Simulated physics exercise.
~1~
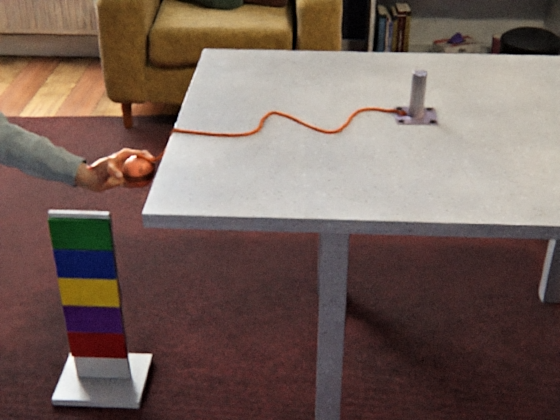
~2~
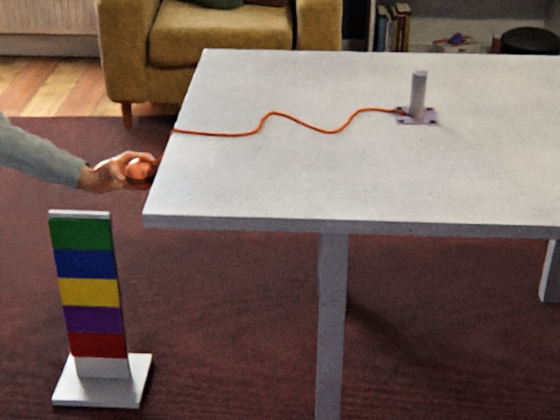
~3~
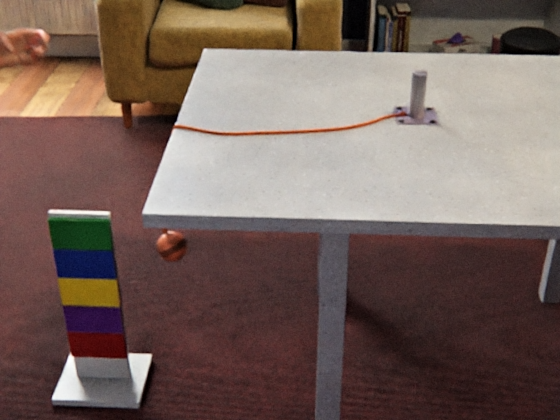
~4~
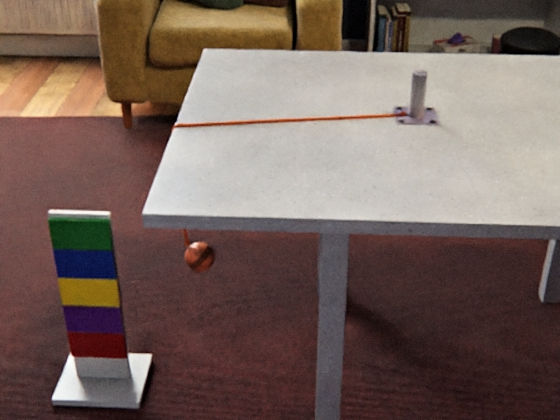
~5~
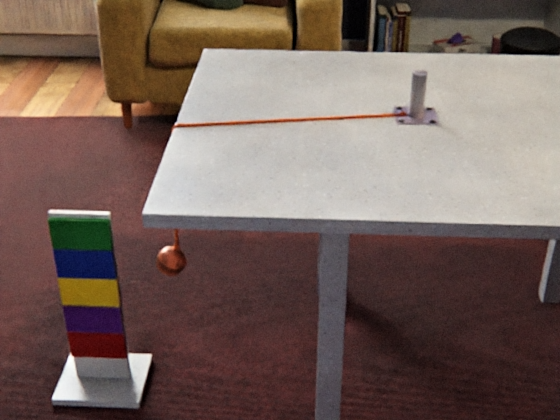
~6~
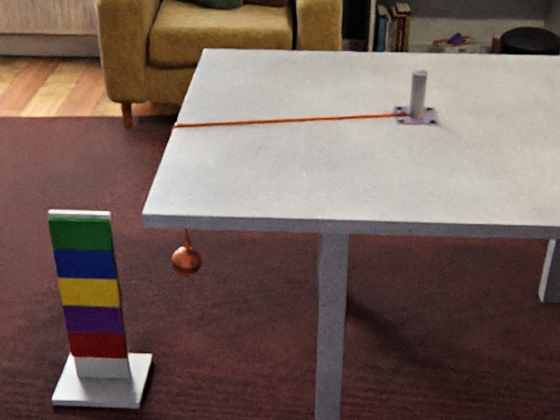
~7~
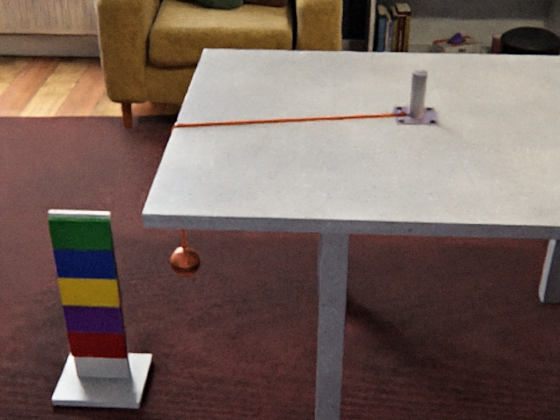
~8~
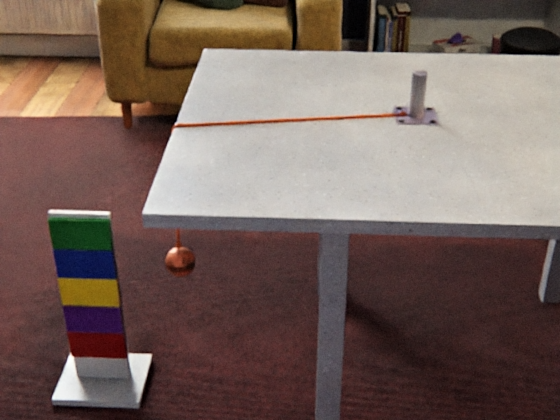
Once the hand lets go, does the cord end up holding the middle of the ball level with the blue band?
Yes, the cord pulls straight from the post and the ball hangs under the table edge with its middle at the blue band.
Orange ball released by a hand dropping beside a table edge, pulling its cord taut and swaying level with the blue band.
